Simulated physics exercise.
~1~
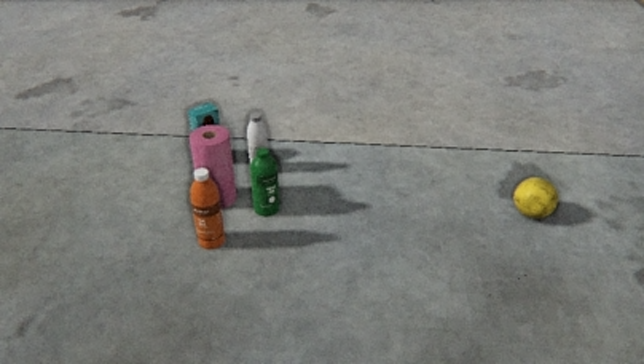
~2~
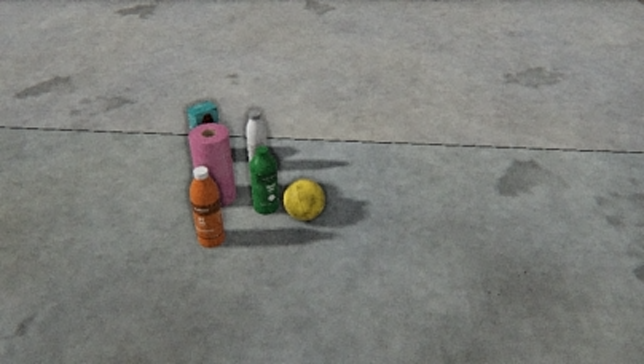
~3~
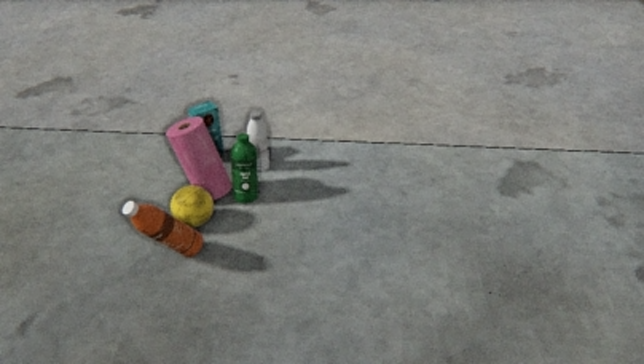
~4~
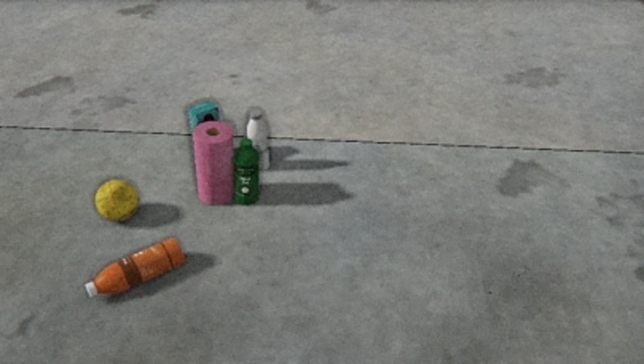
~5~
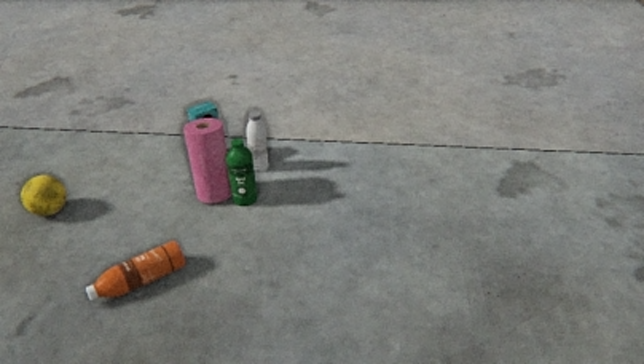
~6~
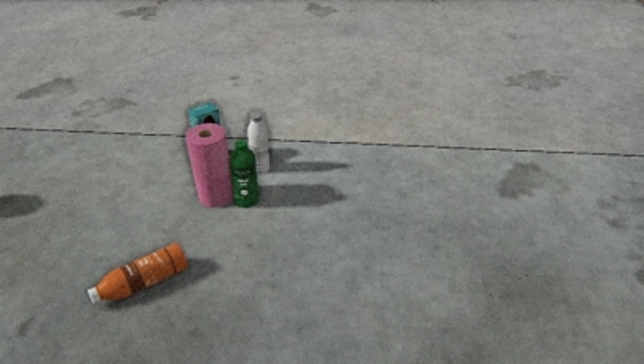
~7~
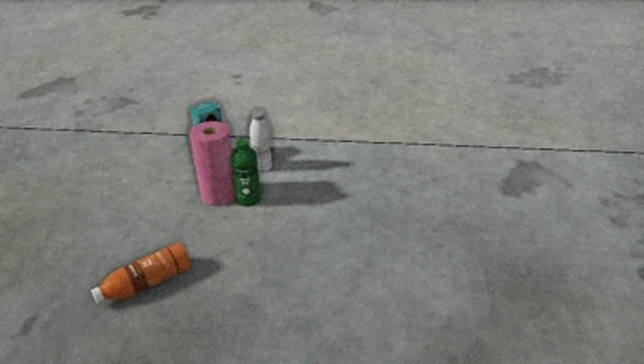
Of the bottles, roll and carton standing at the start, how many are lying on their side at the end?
One of them is lying on its side at the end, the orange bottle.
